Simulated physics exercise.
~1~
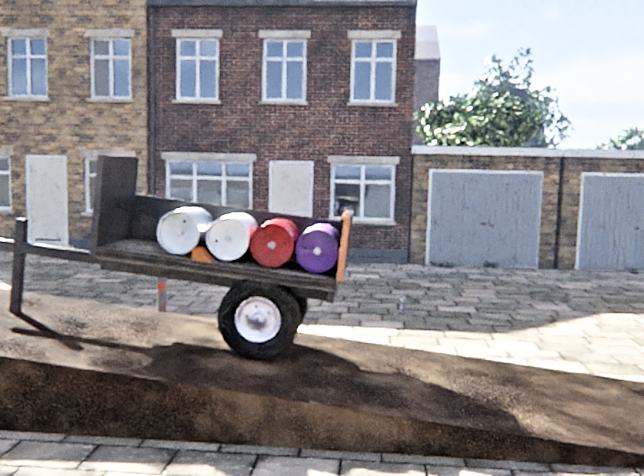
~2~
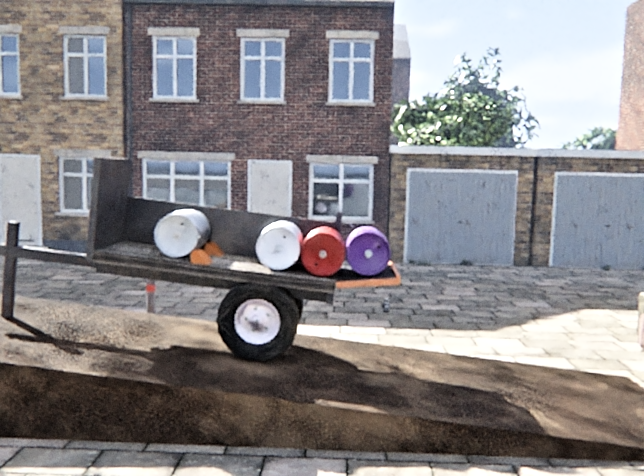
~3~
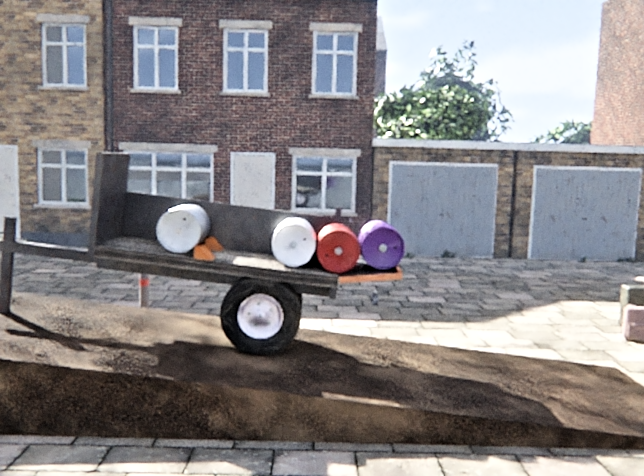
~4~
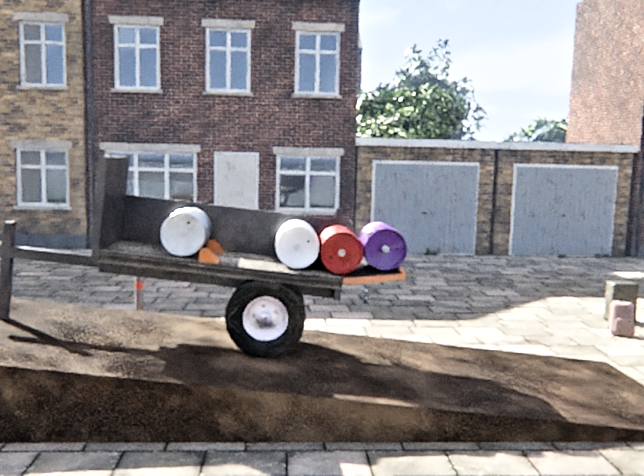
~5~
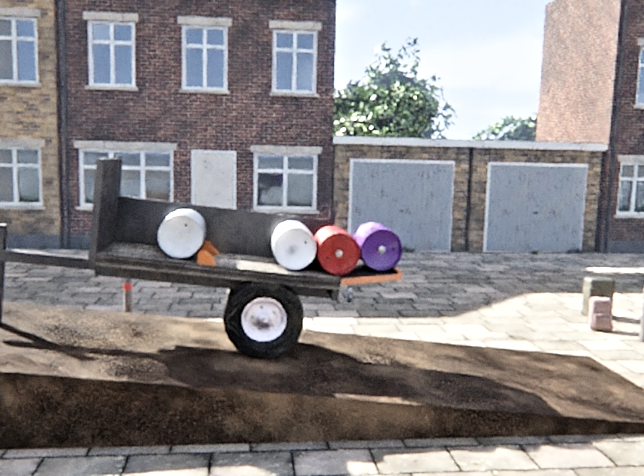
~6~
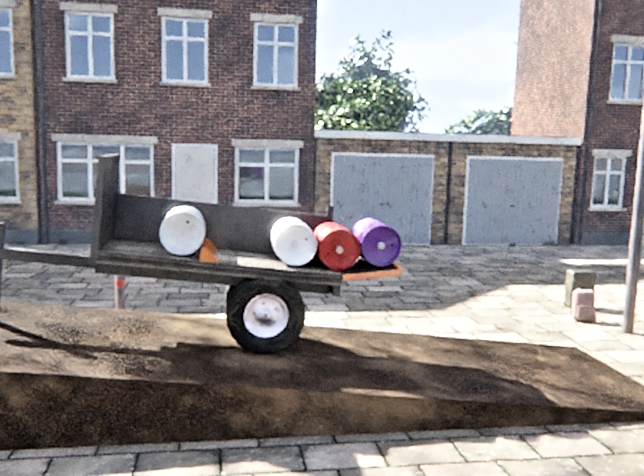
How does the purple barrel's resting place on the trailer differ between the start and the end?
At the start the purple barrel sits on the trailer bed against the upright tailgate. By the end it is a little further right, resting on the lowered tailgate.
